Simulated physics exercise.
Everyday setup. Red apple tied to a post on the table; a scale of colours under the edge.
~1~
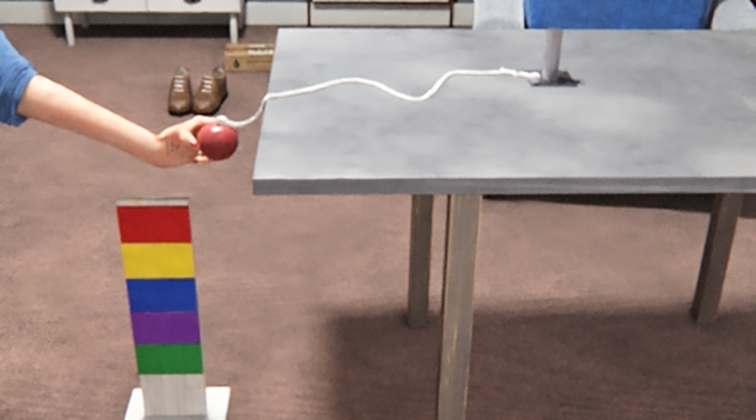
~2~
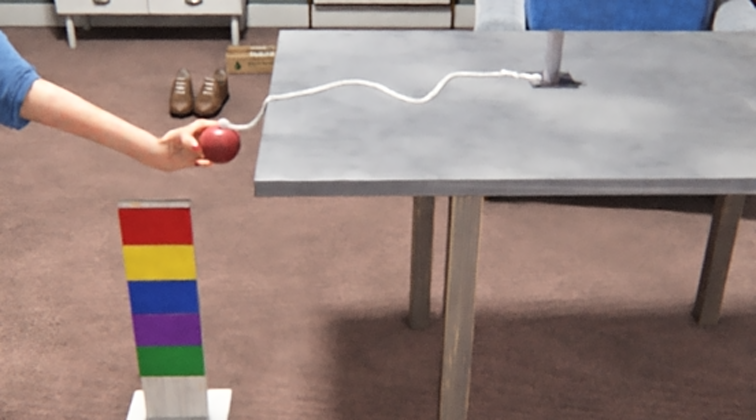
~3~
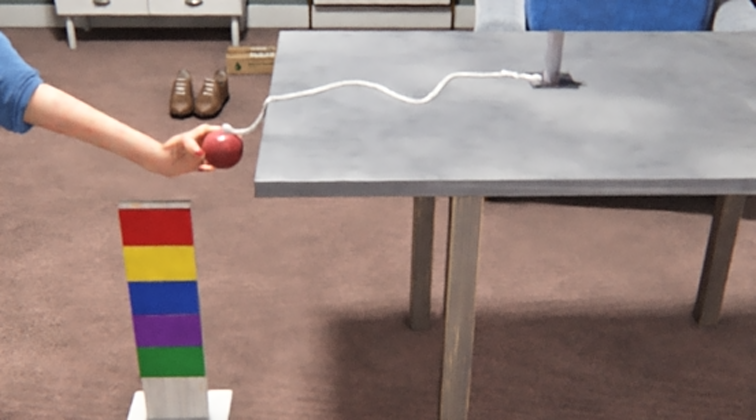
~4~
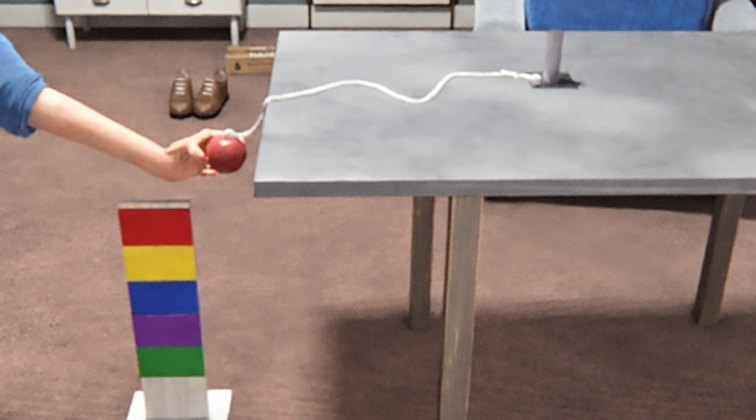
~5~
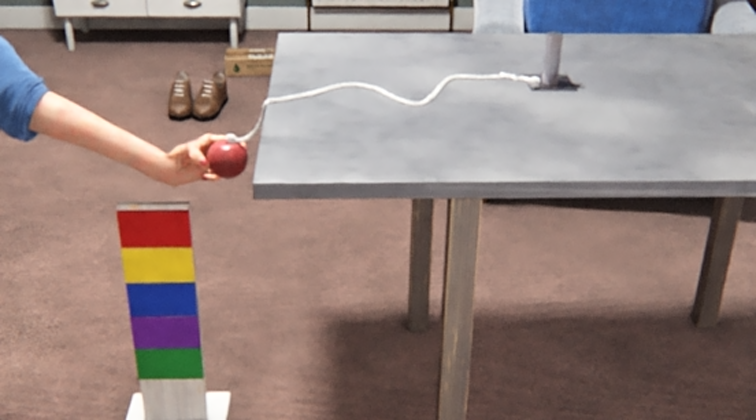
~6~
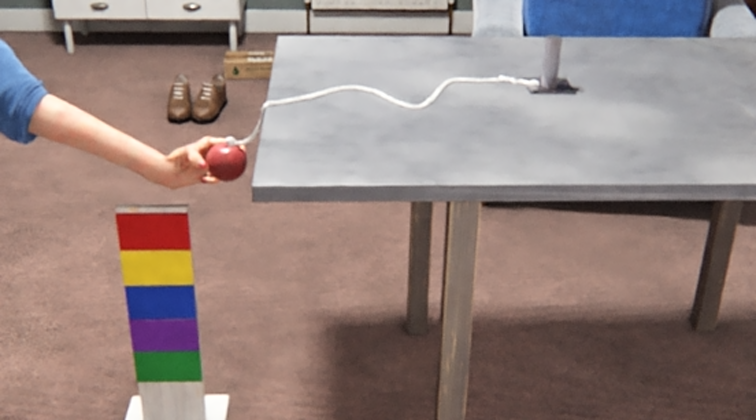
An arm in a blue sleeve reaches in from the left of a carpeted room, seen from slightly above, holding a red ball beside a grey table. A slack white cord runs from the ball across the tabletop to a post, and an upright strip of red, yellow, blue, purple and green stands below. The hand lowers the ball slightly, drifting a little right, then the view tilts up very slightly.
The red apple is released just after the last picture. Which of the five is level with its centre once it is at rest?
Yellow.
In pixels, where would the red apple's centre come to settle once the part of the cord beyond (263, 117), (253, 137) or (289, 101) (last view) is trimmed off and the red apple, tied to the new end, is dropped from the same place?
First (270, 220), then (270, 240), then (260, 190).
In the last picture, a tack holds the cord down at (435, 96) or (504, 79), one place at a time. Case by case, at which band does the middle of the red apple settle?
First try red, second try yellow.
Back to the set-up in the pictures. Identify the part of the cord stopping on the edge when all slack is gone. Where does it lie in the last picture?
That spot is around (350, 88).
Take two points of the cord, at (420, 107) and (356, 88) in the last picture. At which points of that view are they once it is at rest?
(358, 96) for the first, (273, 101) for the second.
Soon after, apple near (289, 260); level with yellow.
Then, apple near (257, 264); level with yellow.
At rest, apple near (267, 263); level with yellow. At yellow.
